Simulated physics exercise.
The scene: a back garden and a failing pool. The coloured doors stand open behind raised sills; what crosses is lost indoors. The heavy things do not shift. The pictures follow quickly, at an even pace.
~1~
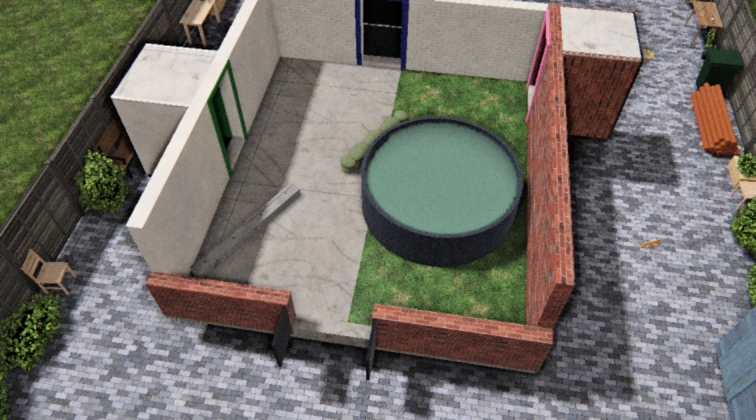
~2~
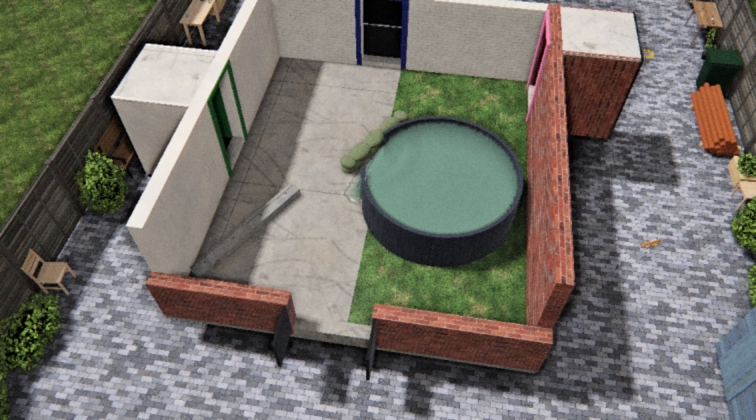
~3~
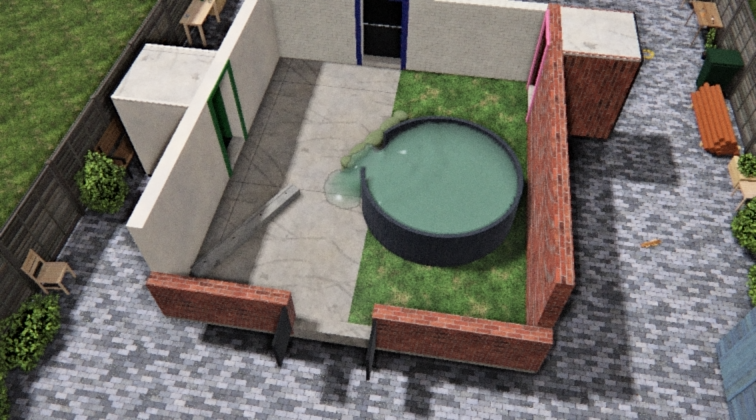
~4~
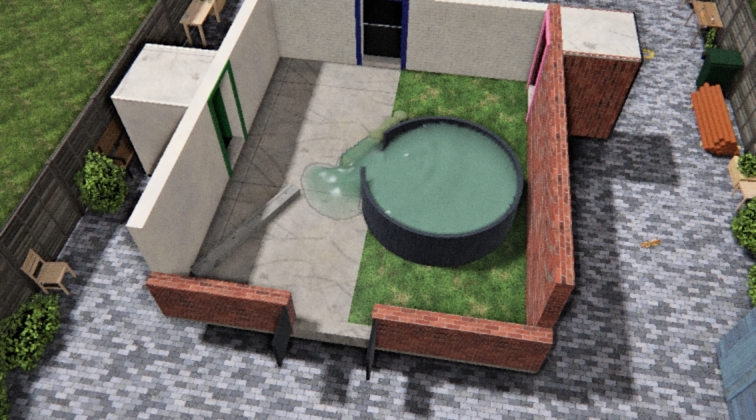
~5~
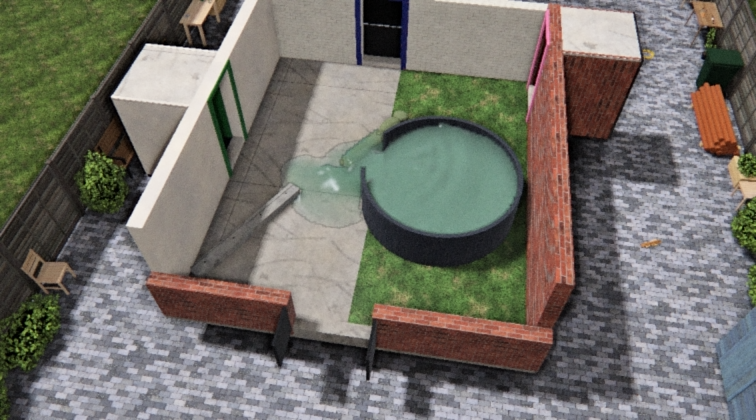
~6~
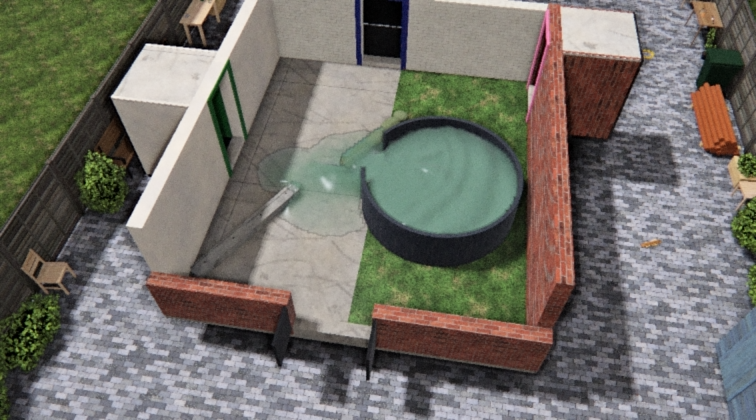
We see a round pool of green water in a walled yard, its surface still at first; then water pours through a gap in its left side and spreads leftward across the grey paving, reaching around a slanted plank.
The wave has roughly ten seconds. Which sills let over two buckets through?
In the end: The blue door admits no more than that; the pink door admits no more than that; the green door lets in a lot.
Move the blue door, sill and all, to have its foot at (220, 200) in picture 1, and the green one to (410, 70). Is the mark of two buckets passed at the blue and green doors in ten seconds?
My reading: Blue goes over; green holds.
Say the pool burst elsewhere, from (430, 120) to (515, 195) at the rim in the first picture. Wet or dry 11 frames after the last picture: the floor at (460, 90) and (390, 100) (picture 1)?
In turn: Flooded, under water.
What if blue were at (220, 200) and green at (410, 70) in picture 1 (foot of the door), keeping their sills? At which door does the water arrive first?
First comes the one in blue.
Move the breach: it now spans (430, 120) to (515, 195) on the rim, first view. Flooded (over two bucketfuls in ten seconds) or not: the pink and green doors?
In short: Pink door takes more; green door passes that mark.
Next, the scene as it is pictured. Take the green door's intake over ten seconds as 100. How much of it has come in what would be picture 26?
Near 60 in a hundred.
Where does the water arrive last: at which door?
Last comes the door marked pink.
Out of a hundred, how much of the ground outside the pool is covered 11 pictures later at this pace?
Close to 60 %.
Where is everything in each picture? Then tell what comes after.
Still water in the pool at (441, 175), in the first frame.
The front is at (354, 199), out from the gap at (372, 172), in the second frame.
Water pours out at (372, 172) and has run to (329, 194), in the third frame.
The front is at (305, 178), out from the gap at (372, 172), in the fourth frame.
Water pours out at (372, 172) and has run to (284, 176), in the fifth frame.
Water pours out at (372, 171) and has run to (264, 162), in the sixth frame.
A moment on, water covers 35 % of the floor; the blue door not reached, the pink door not reached, the green door over two buckets in.
Next, water covers 60 % of the floor; the blue door not reached, the pink door not reached, the green door far over two buckets in.
Then, water covers 75 % of the floor; the blue door wet at the sill, nothing in, the pink door not reached, the green door far over two buckets in.
Later, water covers 90 % of the floor; the blue door wet at the sill, nothing in, the pink door wet at the sill, nothing in, the green door far over two buckets in.
In the end, water covers 95 % of the floor; the blue door wet at the sill, nothing in, the pink door wet at the sill, nothing in, the green door far over two buckets in.
